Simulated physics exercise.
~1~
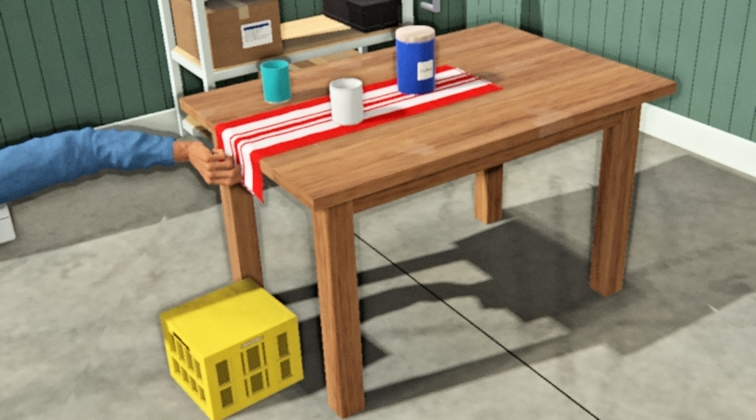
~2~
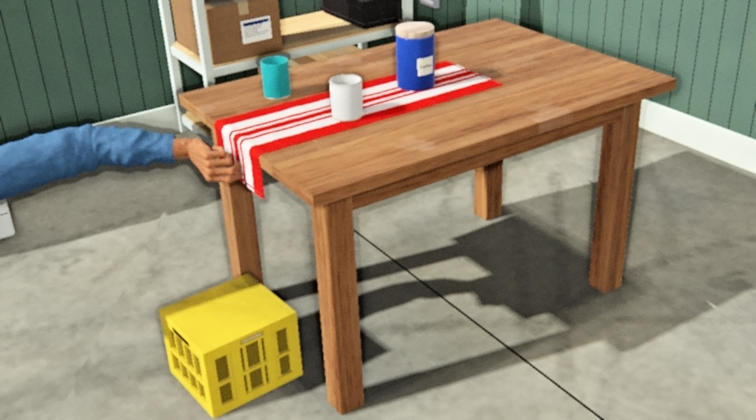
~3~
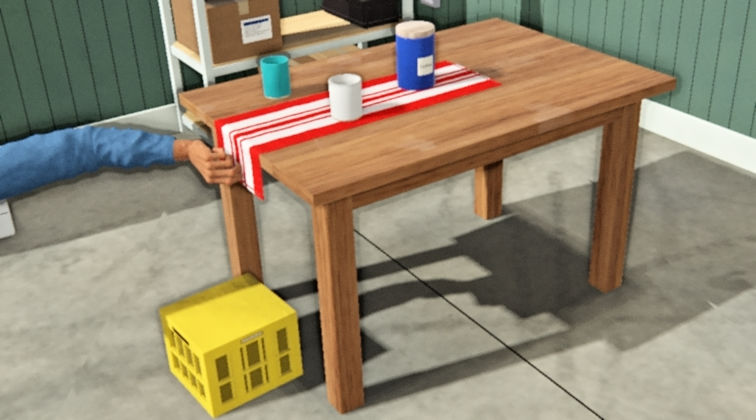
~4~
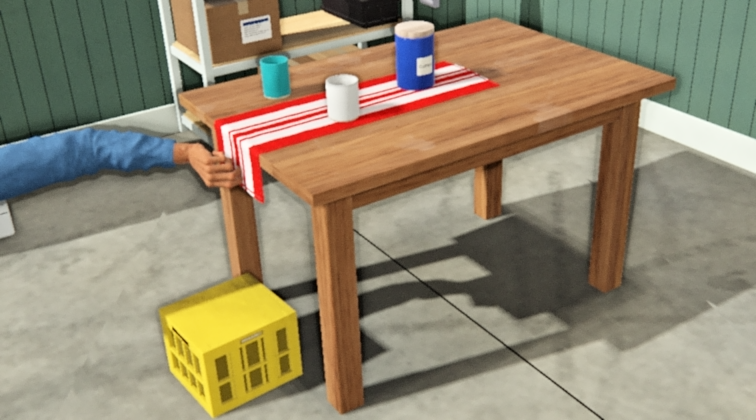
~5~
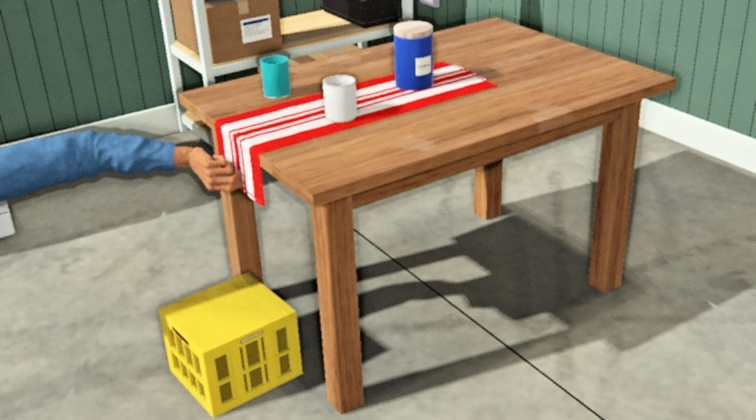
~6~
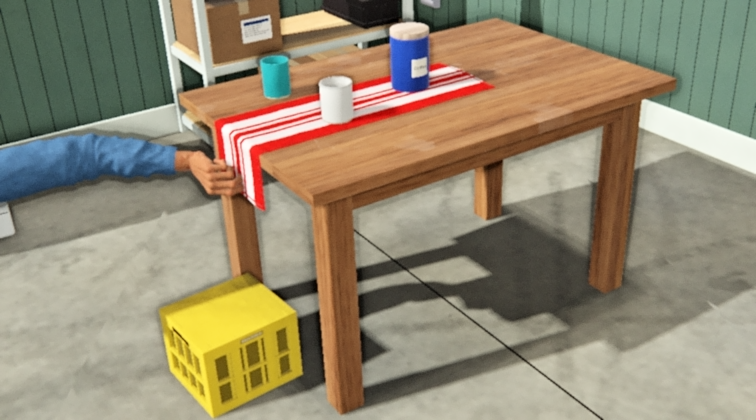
The video shows a hand at the left slowly tugging a red and white striped scarf over a wooden table's end, as the white mug and blue canister on it shift slightly left and the turquoise mug beside it stays still.
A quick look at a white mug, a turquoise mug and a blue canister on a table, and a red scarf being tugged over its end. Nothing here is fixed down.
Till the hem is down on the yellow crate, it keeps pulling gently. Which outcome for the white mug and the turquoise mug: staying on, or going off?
White mug, going off; turquoise mug, staying on.
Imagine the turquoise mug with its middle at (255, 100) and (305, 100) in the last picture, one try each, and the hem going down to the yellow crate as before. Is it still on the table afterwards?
With the first position it does not stay up, and with the second it does not stay up.
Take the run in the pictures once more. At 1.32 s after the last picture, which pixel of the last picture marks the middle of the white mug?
I'd put it close to (253, 123).
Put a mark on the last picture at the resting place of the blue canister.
Somewhere close to pixel (298, 86) in the last view.
Then, 0.50 s later than the last view, hem going down; white mug carried along near (305, 109); turquoise mug as before.
Then, 1.32 s later than the last view, hem going down; white mug carried along near (253, 123); turquoise mug as before.
Then, 2.06 s later than the last view, hem on the crate; white mug down below near (195, 287); turquoise mug as before.
Finally, hem on the crate; white mug down below near (195, 287); turquoise mug as before. The white mug goes over the edge and the turquoise mug keeps clear of the edge.
